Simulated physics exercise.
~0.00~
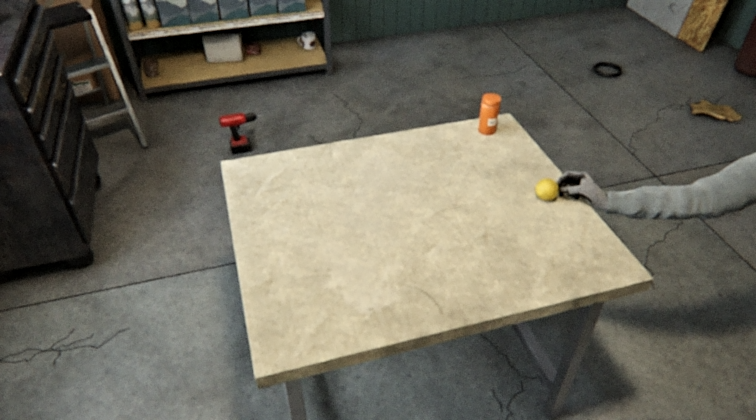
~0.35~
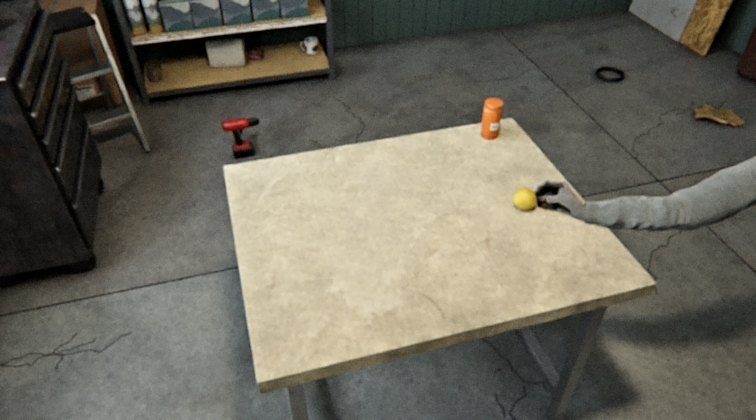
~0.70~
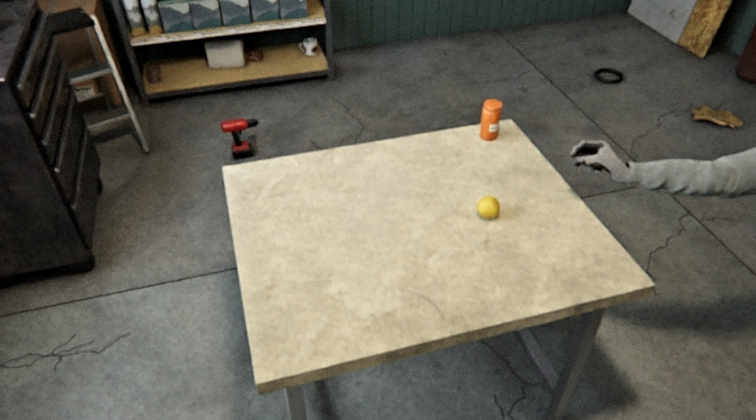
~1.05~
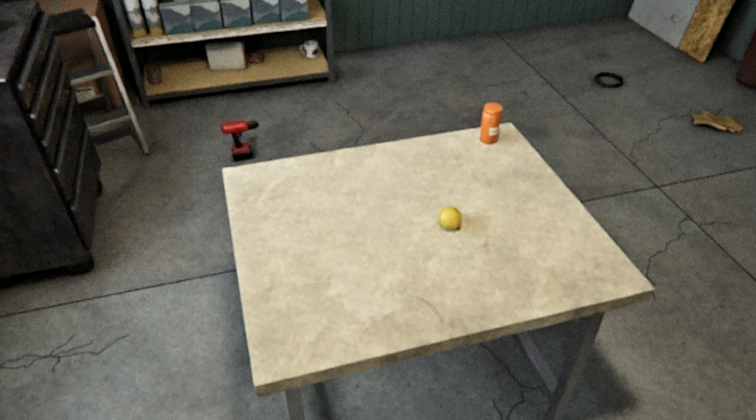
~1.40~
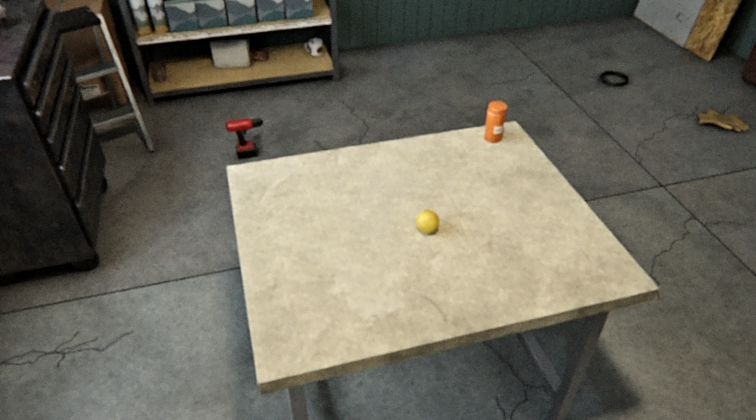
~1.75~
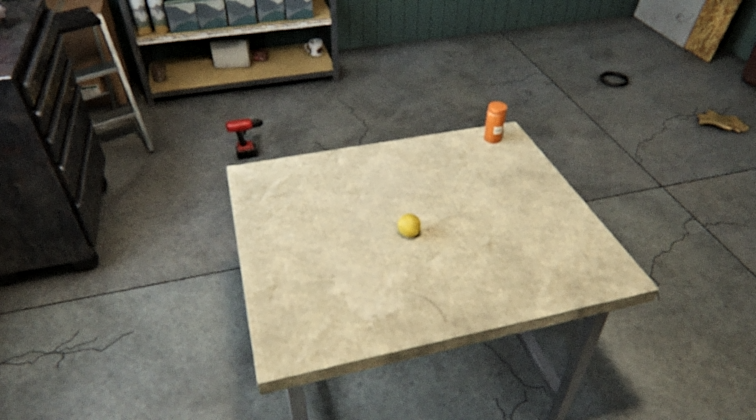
A gloved hand sends a yellow lemon rolling left to the middle of the table.
